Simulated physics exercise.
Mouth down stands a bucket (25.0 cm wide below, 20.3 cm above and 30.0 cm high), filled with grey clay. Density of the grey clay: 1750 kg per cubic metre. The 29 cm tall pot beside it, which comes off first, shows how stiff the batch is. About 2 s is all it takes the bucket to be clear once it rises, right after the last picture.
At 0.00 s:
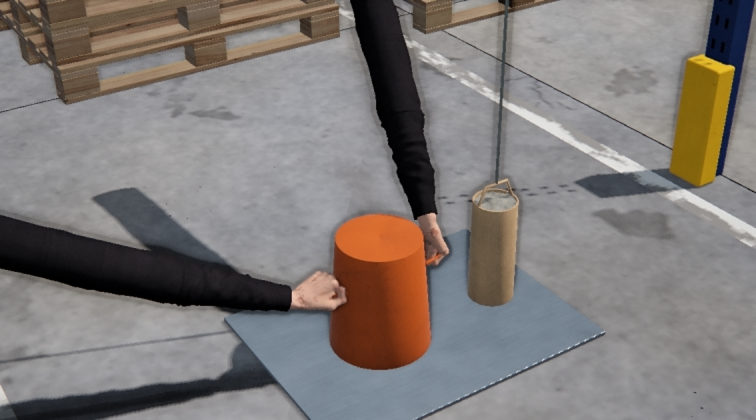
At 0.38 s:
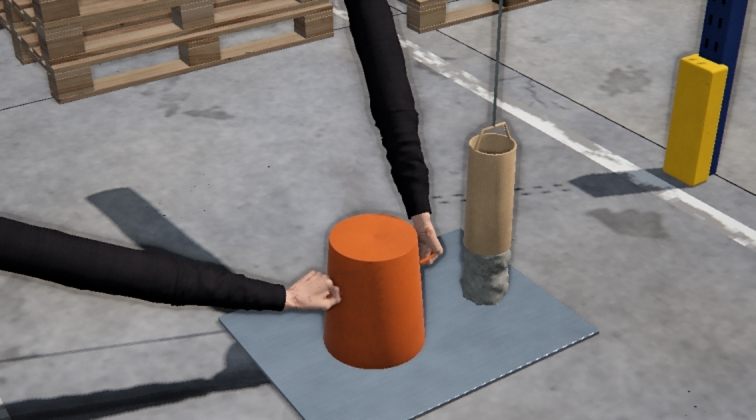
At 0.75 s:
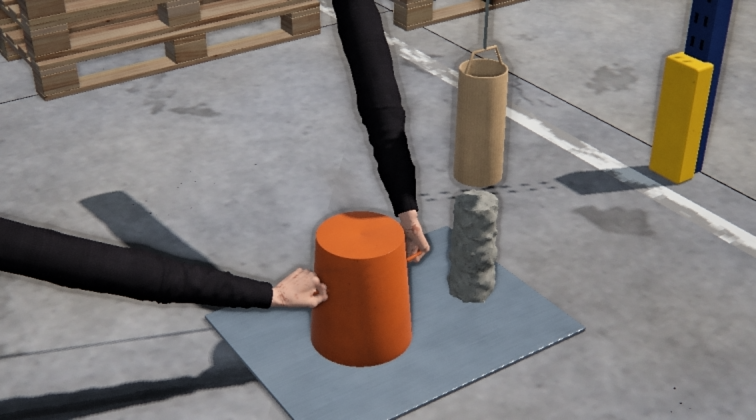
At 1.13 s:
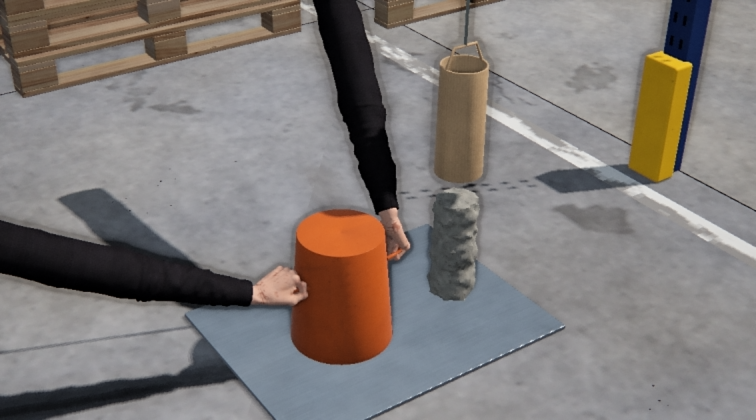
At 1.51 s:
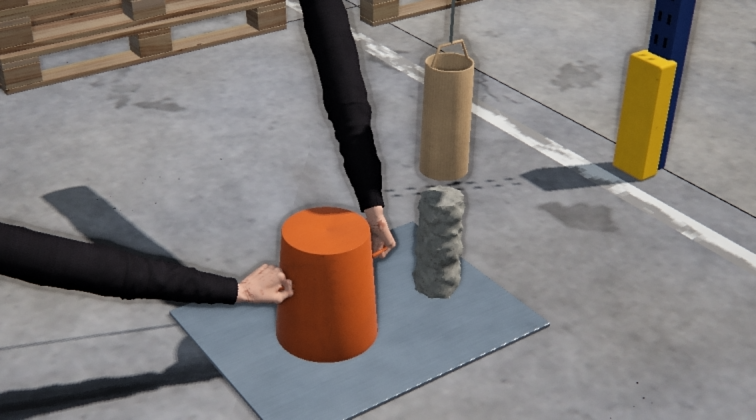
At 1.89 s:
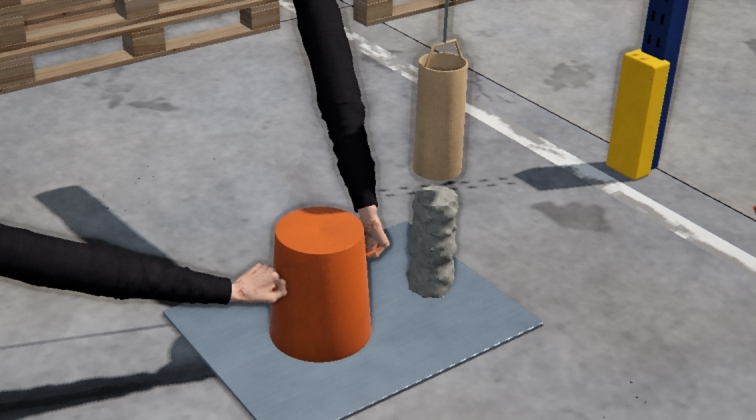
Tan cylindrical pot rising on a line off a rough grey column, then hanging above it, while two hands hold an orange bucket.
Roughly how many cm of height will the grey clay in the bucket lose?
About 0 cm.
After 2.4 s, the bucket is up 7.3 cm; the grey clay has come down 0.1 cm to 30 cm and is 25 cm wide.
After 2.9 s, the bucket is up 19 cm; the grey clay has come down 0.1 cm to 30 cm and is 25 cm wide.
After 3.4 s, the bucket is up 31 cm; the grey clay has come down 0.1 cm to 30 cm and is 25 cm wide.
After 4.0 s, the bucket is clear; the grey clay has come down 0.1 cm to 30 cm and is 25 cm wide.
After 5.0 s, at rest, the bucket is clear; the grey clay has come down 0.1 cm to 30 cm and is 25 cm wide.
